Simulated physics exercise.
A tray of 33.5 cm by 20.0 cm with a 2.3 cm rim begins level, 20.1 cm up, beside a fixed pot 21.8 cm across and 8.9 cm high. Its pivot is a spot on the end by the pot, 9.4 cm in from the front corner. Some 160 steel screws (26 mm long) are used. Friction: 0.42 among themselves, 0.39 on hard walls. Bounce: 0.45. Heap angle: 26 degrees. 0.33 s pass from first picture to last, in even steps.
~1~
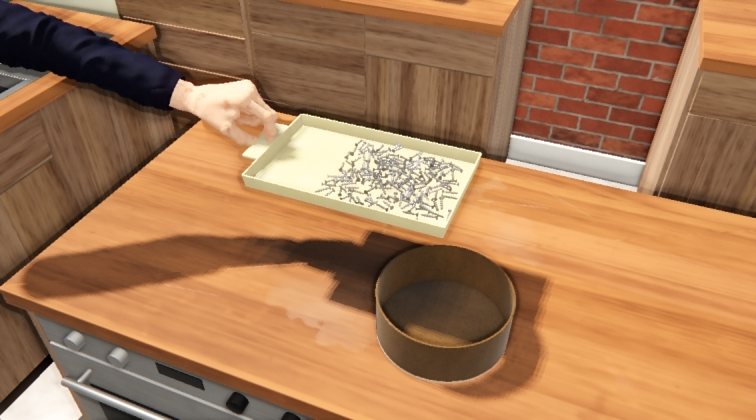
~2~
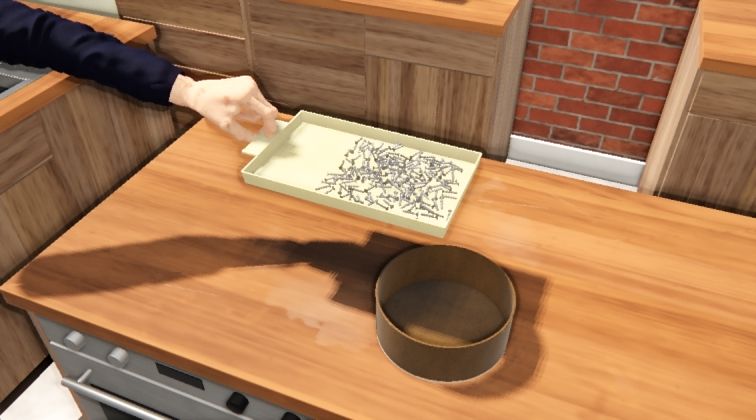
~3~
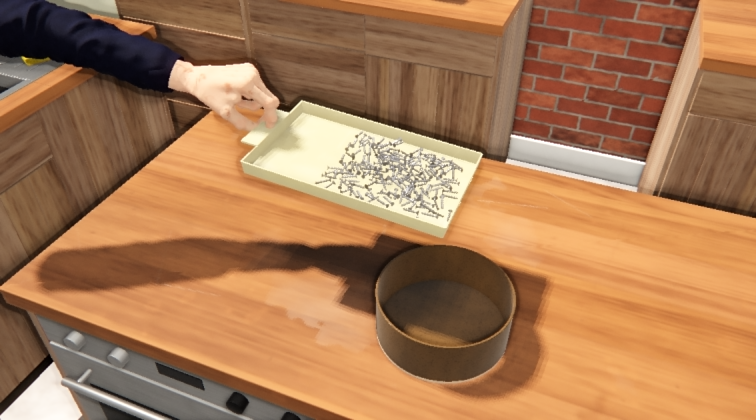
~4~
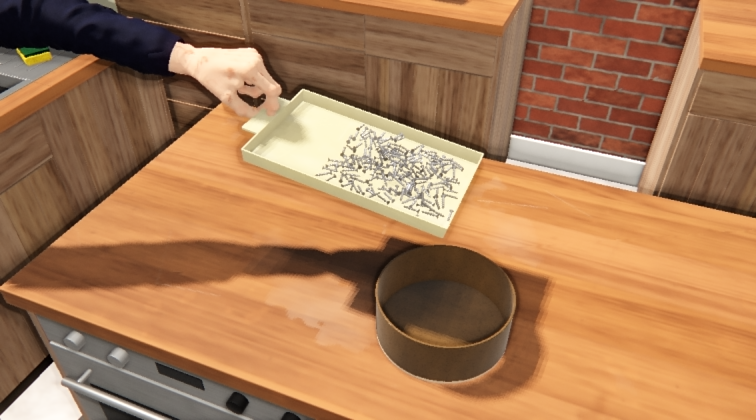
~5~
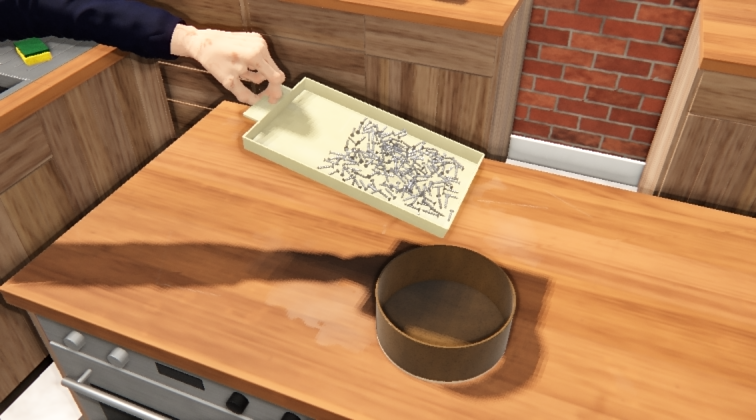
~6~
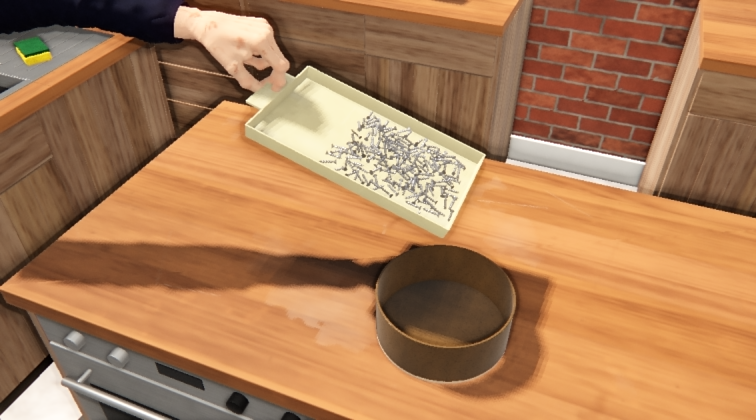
The footage shows a hand gradually raising the left end of a pale yellow tray of small metal screws above a wooden counter, tilting it down toward the right, while a round brown pot stays still in front.
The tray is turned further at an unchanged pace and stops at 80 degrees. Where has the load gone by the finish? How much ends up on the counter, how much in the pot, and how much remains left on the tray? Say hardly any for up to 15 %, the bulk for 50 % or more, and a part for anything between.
By place: Counter a part, pot a part, tray a part.
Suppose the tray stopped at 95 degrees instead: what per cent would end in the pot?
I'd expect some 50 per cent in the pot.
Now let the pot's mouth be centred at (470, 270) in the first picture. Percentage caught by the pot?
Estimate: ~ 60 %.
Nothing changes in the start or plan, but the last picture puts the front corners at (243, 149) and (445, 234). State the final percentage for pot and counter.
That works out as pot 75 and counter 0.
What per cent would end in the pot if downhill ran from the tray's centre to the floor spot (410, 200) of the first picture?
Something like 75 in a hundred.
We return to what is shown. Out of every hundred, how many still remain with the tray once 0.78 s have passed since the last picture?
I'd say close to 100 per cent.
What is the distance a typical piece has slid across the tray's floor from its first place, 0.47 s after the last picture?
Displacement on the tray: Roughly 7 cm.
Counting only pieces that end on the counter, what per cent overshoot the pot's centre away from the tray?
I'd put it close to 90 per cent.
Then, 0.47 s after the last picture, tilt 47 degrees; the tray holds 100 %, the pot 0 %.
Then, 0.78 s after the last picture, tilt 67 degrees; the tray holds 100 %, the pot 0 %.
Then, 1.19 s after the last picture, tilt 80 degrees; the tray holds 60 %, the pot 15 %.
In the end, counter 40 %, pot 30 %, tray 30 %.
